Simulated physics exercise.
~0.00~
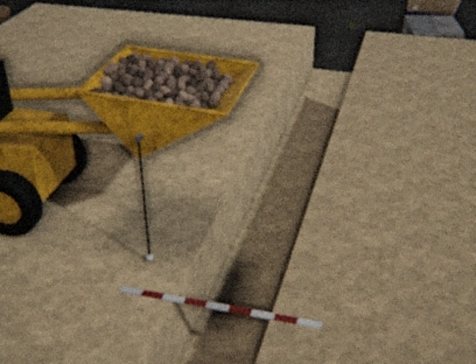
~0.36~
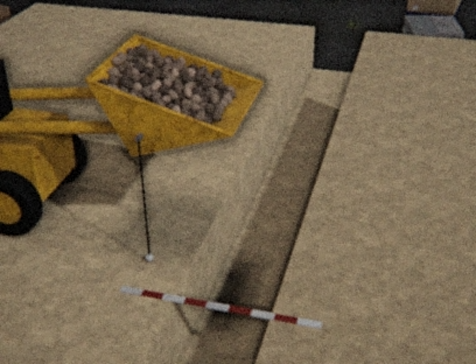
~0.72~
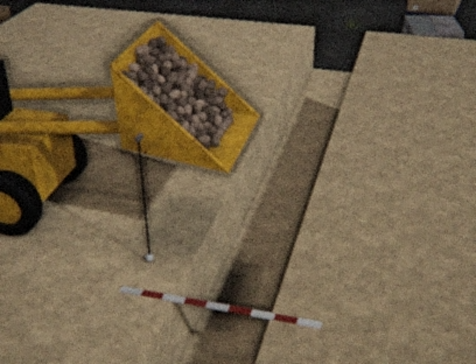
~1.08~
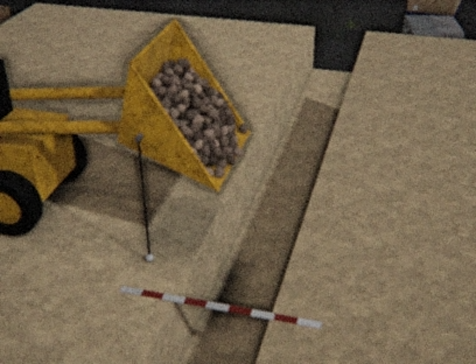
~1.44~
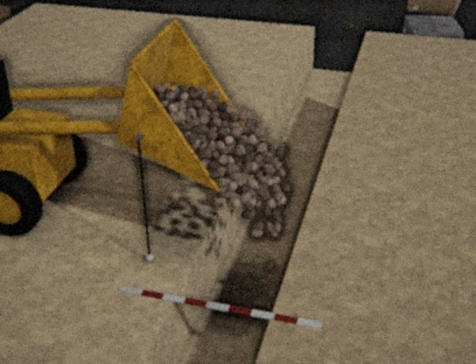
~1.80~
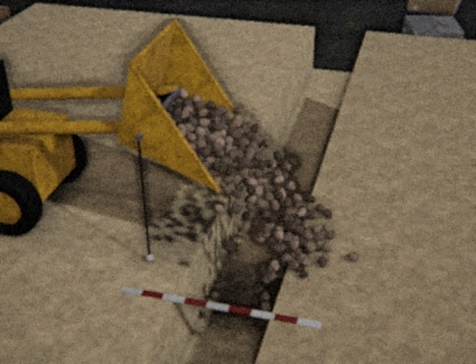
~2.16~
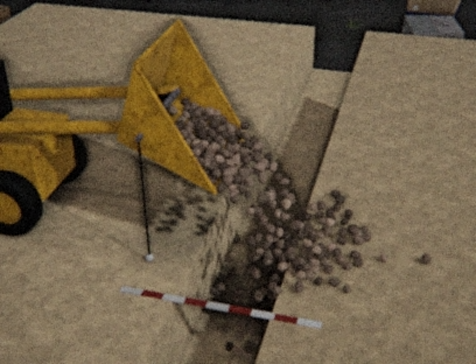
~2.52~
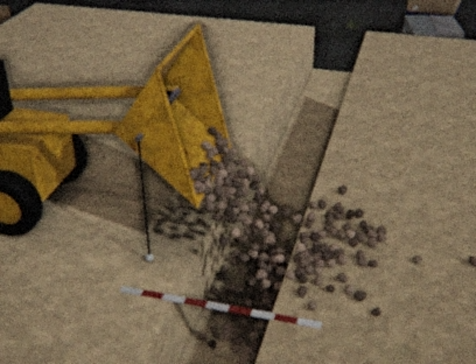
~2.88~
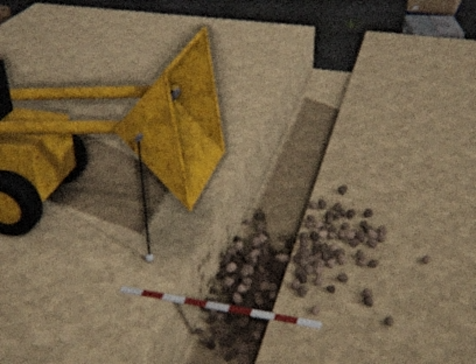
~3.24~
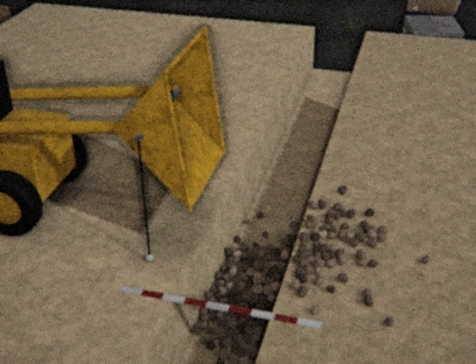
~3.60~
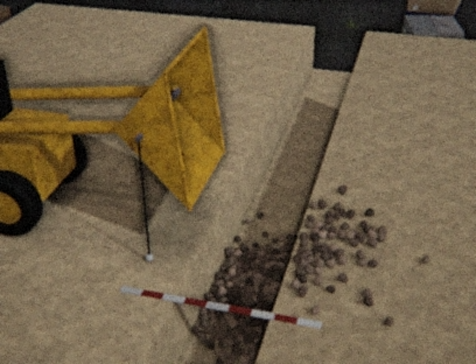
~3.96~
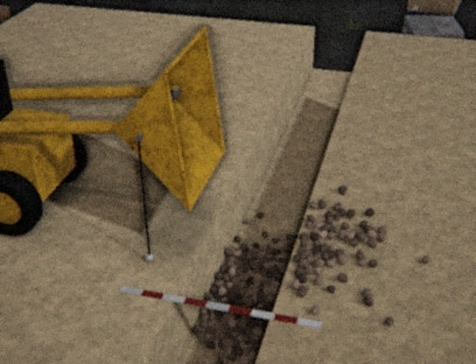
A yellow loader's bucket, heaped with brownish-grey stones, stands at the left on sandy ground, seen from above at an angle, with a trench crossing in front and a red and white striped rod low in view. The bucket tips forward toward the trench, the stones staying in at first. It pauses steeply tilted while stones pour over its lip into the trench, some scattering onto the far bank. Then it tips further and empties. At the end most stones lie heaped in the trench, a smaller part is strewn beyond it, and the empty bucket stays tilted.
